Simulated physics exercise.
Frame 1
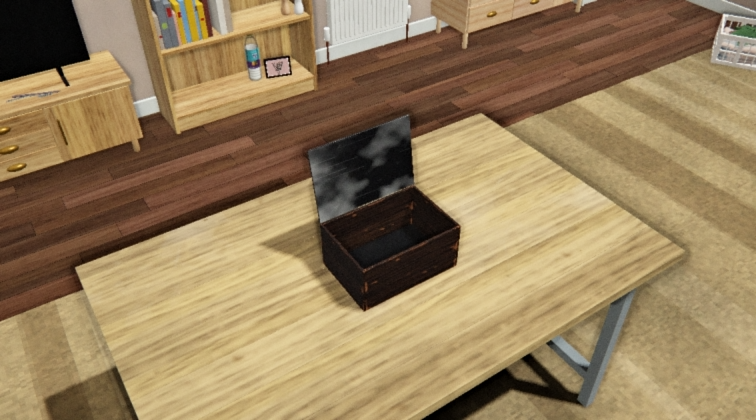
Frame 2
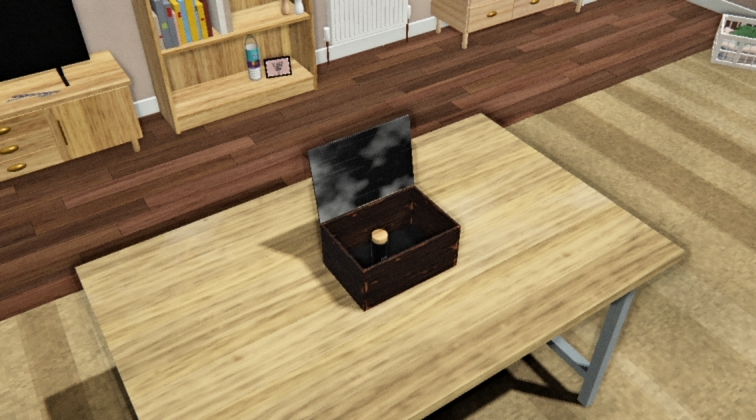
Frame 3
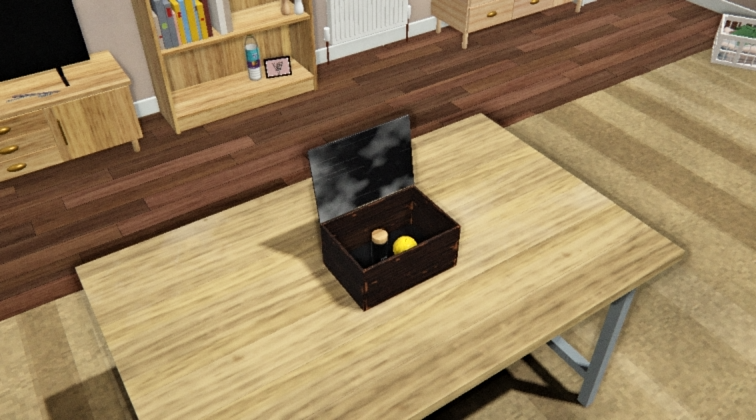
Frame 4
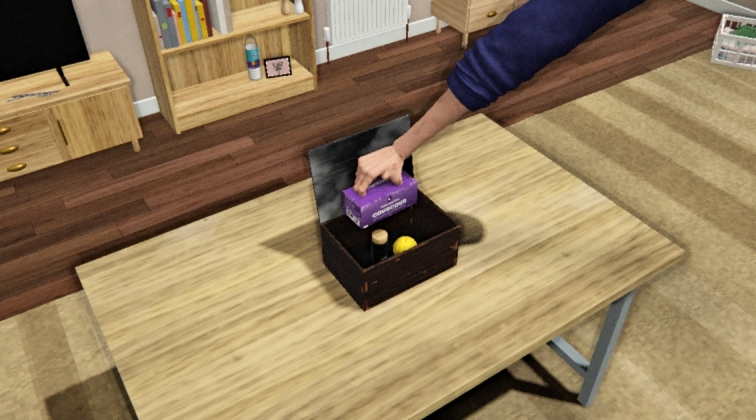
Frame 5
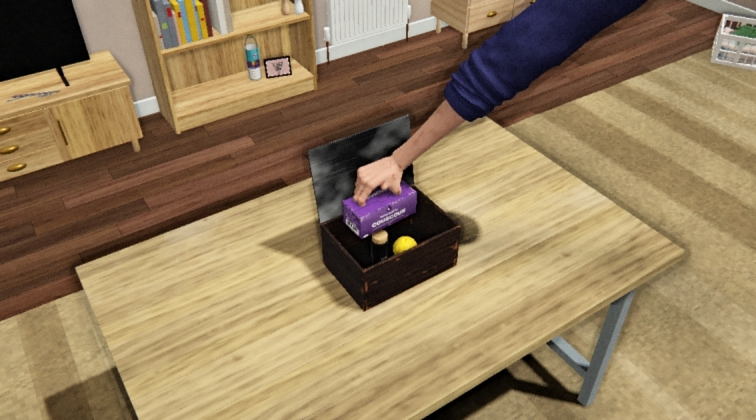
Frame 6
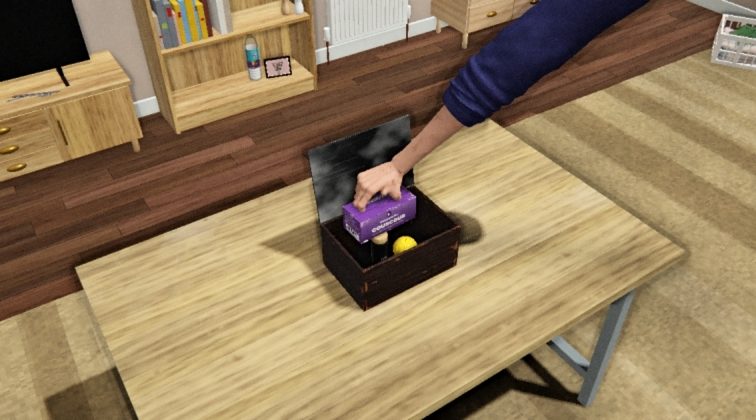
A small dark bottle with a cork-coloured top appears in an open, empty wooden box on a table, and then a yellow ball appears beside it. A hand in a dark blue sleeve then holds a purple carton over the back of the box and lowers it slightly.
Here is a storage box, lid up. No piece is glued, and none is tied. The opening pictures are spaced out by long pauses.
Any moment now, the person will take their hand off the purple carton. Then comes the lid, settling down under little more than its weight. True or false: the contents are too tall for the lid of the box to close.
False.
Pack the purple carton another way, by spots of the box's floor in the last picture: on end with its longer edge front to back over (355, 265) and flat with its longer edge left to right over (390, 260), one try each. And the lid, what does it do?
First time round it won't go down, and second time round it drops into place.
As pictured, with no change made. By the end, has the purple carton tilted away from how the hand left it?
Simply put, it gets tilted.
Then, 0.60 s past the last view, purple carton on its side near (387, 238); black shaker rocked 34° from its first pose; yellow apple displaced about its own width.
Then, 1.70 s past the last view, lid 49° above the rim; purple carton on its side near (387, 238); black shaker on its side; yellow apple displaced about its own width.
Finally, lid shut; down or leaning hard in the box, purple carton and black shaker; moved from the start, yellow apple. Final places as the last picture's camera would see them, purple carton near (387, 238).
